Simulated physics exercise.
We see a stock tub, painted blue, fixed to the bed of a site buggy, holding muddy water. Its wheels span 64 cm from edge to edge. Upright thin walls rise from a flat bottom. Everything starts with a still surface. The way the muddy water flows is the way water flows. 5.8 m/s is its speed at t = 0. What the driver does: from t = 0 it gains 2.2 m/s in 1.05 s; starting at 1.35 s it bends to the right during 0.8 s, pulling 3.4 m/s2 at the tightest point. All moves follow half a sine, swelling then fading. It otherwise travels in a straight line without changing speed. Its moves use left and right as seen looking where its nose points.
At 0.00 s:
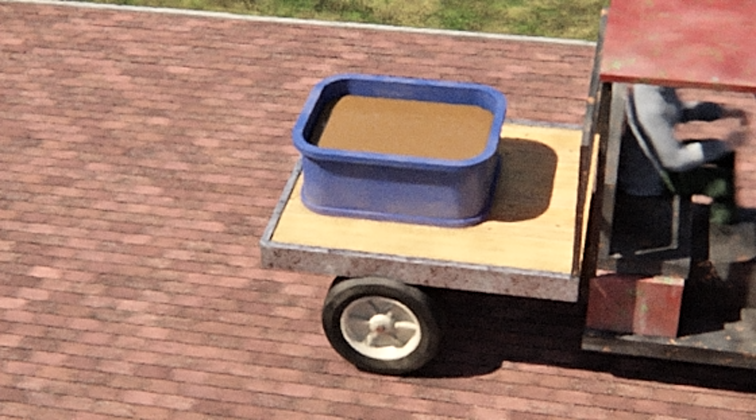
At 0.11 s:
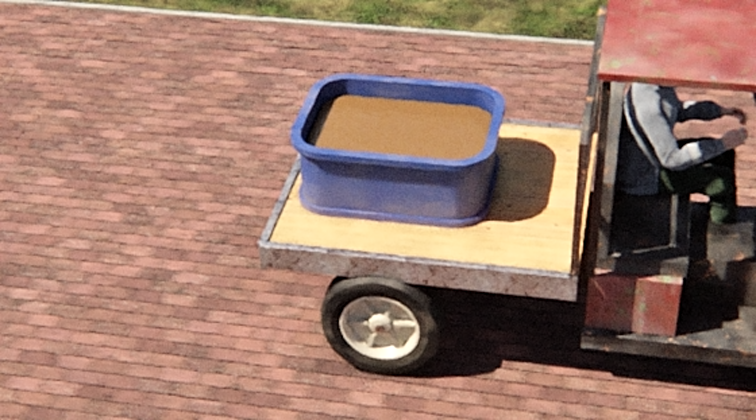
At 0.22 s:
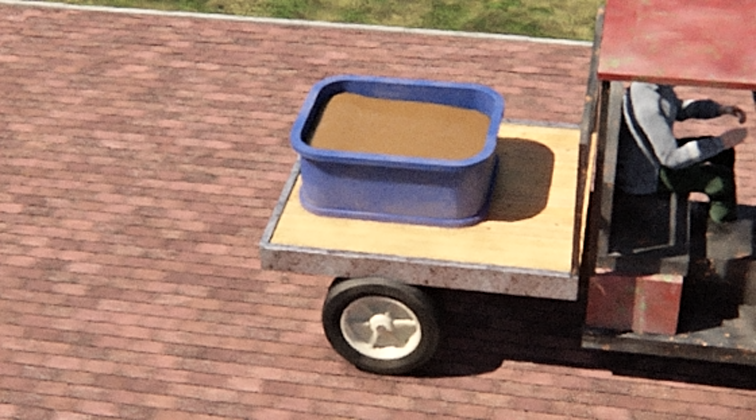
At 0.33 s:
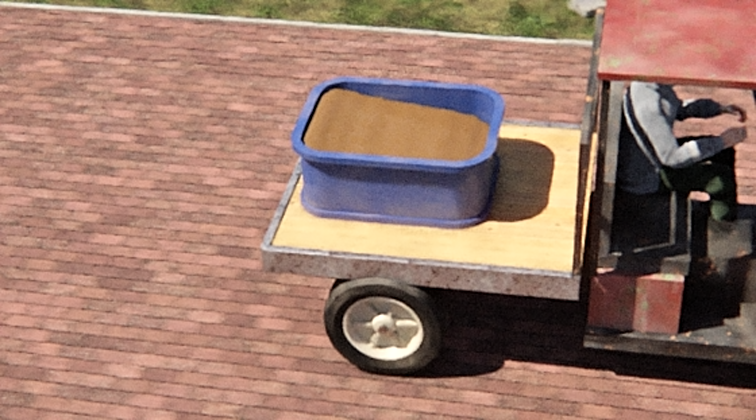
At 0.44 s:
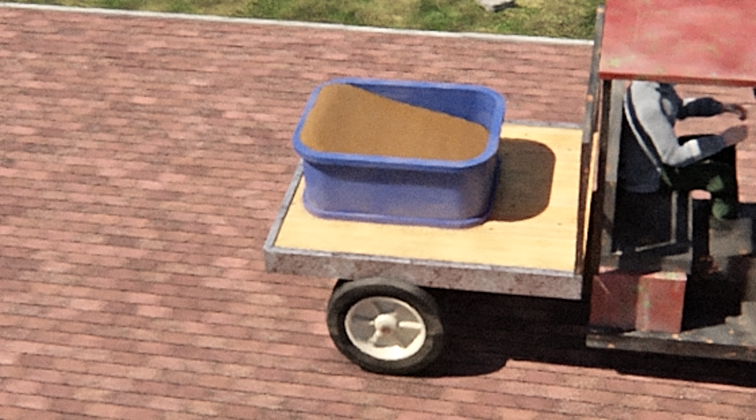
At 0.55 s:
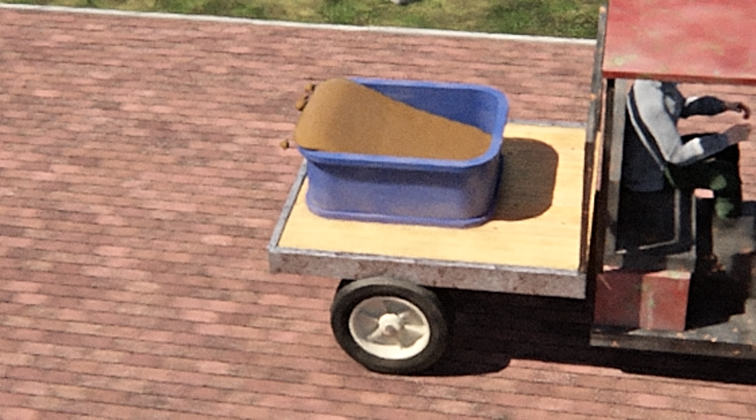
A driver rides a flatbed vehicle as brown water in a blue tub heaps up leftward.
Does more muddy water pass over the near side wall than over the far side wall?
No - looks like it heads off from us.
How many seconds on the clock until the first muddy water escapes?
First escape: Approx. 0.8 s.
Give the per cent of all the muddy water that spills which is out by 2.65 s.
About 90 percent at that moment.
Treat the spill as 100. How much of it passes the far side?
Close to 30 per cent goes that way.
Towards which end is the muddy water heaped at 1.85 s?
It is heaped towards the forward side.
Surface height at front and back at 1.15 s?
It reads roughly 12 cm up front and 32 cm at the back.
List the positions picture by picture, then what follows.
The first picture shows the muddy water reaches (483, 118) at the front end; it reaches (337, 105) at the back end; no slope yet; the front is on the right, levels are read along the far wall; a wheel hub at (379, 334).
The second picture shows the muddy water reaches (481, 117) at the front end; it reaches (335, 105) at the back end; no slope yet.
The third picture shows the muddy water reaches (481, 123) at the front end; it reaches (334, 101) at the back end; it is heaped 5° towards the left end.
The fourth picture shows the muddy water reaches (481, 128) at the front end; it reaches (334, 98) at the back end; it is heaped 9° towards the left end.
The fifth picture shows the muddy water reaches (482, 134) at the front end; it reaches (335, 90) at the back end; it is heaped 16° towards the left end.
The sixth picture shows the muddy water reaches (485, 141) at the front end; it reaches (337, 81) at the back end; it is heaped 23° towards the left end; a wheel hub at (388, 333).
Then, 1.15 s in, it stands 33 cm high behind and 11 cm in front; 10 per cent has gone over the left end, a little elsewhere.
Then, 1.85 s in, it stands 16 cm high behind and 26 cm in front; 14 per cent has gone over the left end, a little elsewhere.
Then, 2.65 s in, it stands 19 cm high behind and 18 cm in front; 21 per cent has gone over the left end and the far side, a little elsewhere.
Then, 5.14 s in, 25 per cent has gone over the left end and the far side, a little elsewhere; the far side has passed 8 per cent and the near side 2.
